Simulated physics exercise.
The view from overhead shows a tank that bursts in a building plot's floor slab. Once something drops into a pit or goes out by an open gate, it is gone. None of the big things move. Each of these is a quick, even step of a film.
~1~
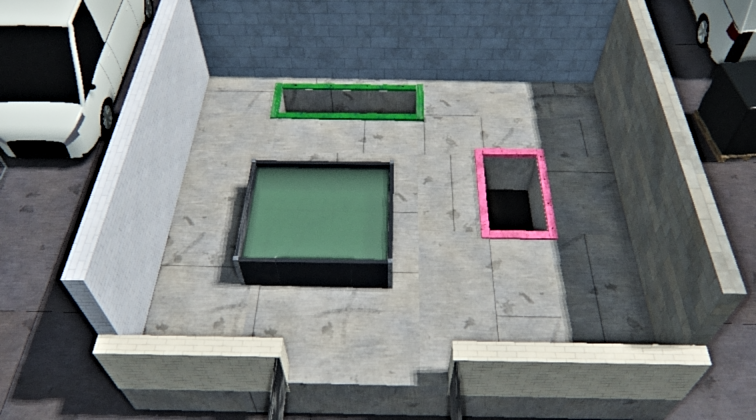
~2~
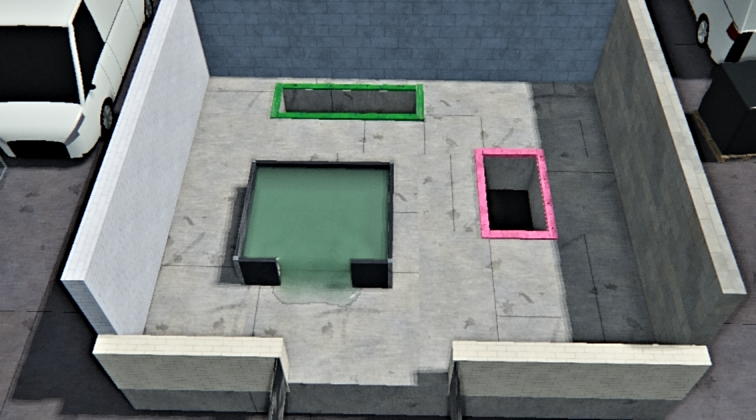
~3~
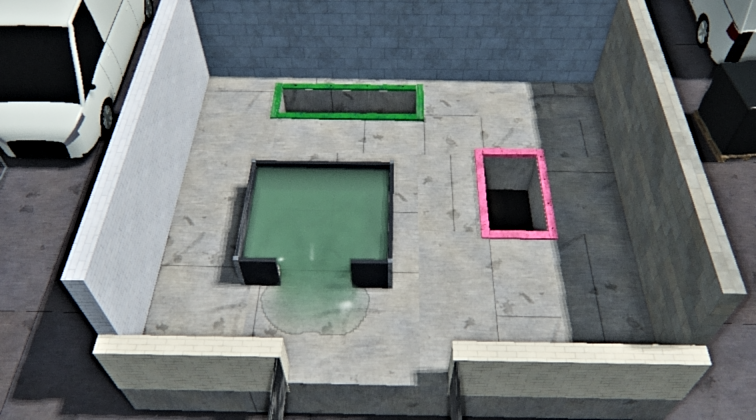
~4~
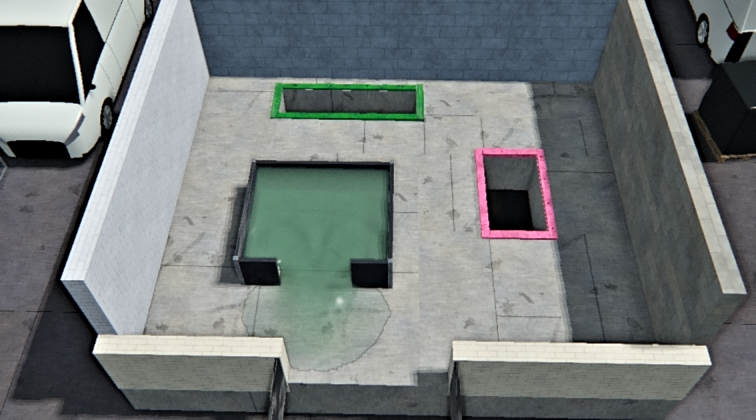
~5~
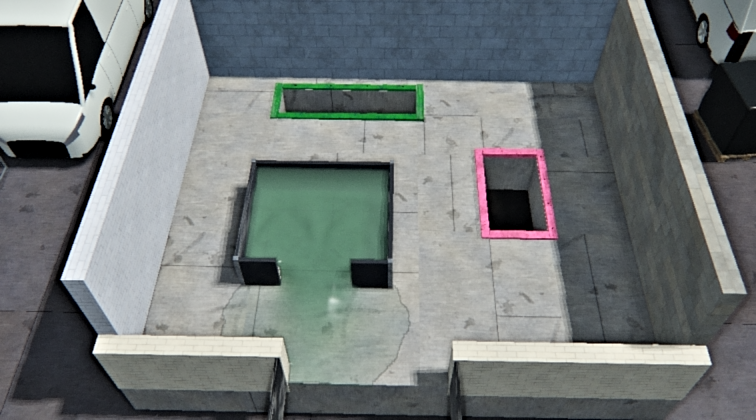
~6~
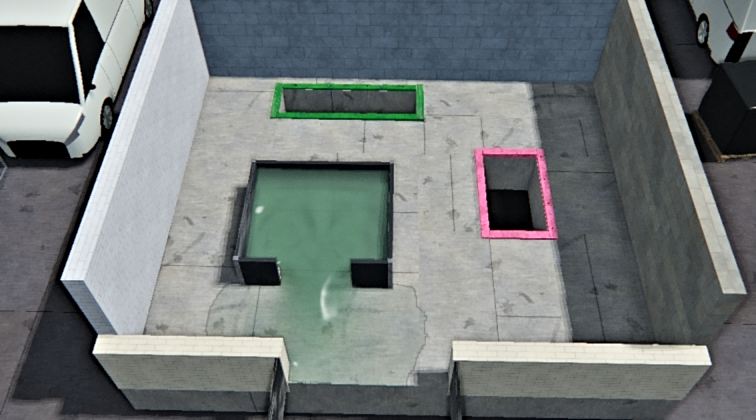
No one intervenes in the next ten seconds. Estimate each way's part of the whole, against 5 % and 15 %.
The gate soaks up a great deal - past fifteen per cent; the pink pit soaks up scarcely any - beneath five per cent; the green pit soaks up scarcely any - beneath five per cent.
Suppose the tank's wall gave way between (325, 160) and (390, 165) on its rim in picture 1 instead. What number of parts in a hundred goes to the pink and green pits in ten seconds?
Lab note - share by pit: Pink 0 %, green 50 %.
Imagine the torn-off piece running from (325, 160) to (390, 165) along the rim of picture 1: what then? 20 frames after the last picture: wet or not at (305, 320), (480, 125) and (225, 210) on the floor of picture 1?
Note, points one to three: Unreached / reached and soaked / unreached.
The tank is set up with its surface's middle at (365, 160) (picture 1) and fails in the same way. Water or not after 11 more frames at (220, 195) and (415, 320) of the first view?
In the order given, untouched and swamped.
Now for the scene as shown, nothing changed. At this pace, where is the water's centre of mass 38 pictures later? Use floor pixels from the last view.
The spot I would choose is (290, 239).
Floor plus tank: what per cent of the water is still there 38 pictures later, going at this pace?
52 percent or thereabouts.
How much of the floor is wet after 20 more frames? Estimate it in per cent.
I reckon 25 per cent or so.
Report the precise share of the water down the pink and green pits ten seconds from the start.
About 0 percent for the first and about 2 percent for the second.
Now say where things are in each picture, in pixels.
The first picture shows the open tank at (319, 212) is whole and still.
In the second picture, the front is at (354, 292), out from the gap at (316, 277).
In the third picture, the front is at (352, 323), out from the gap at (316, 278).
In the fourth picture, water pours out at (316, 278) and has run to a hidden place.
In the fifth picture, the front is at a hidden place, out from the gap at (316, 277).
In the sixth picture, water pours out at (316, 276) and has run to a hidden place.
A moment on, water covers 15 % of the floor; the gate 11 %, the pink pit 0 %, the green pit 0 %.
Next, water covers 15 % of the floor; the gate 23 %, the pink pit 0 %, the green pit 0 %.
Then, water covers 25 % of the floor; the gate 34 %, the pink pit 0 %, the green pit 0 %.
Later, water covers 35 % of the floor; the gate 48 %, the pink pit 0 %, the green pit 0 %.
In the end, water covers 40 % of the floor; the gate 58 %, the pink pit 0 %, the green pit 1 %.
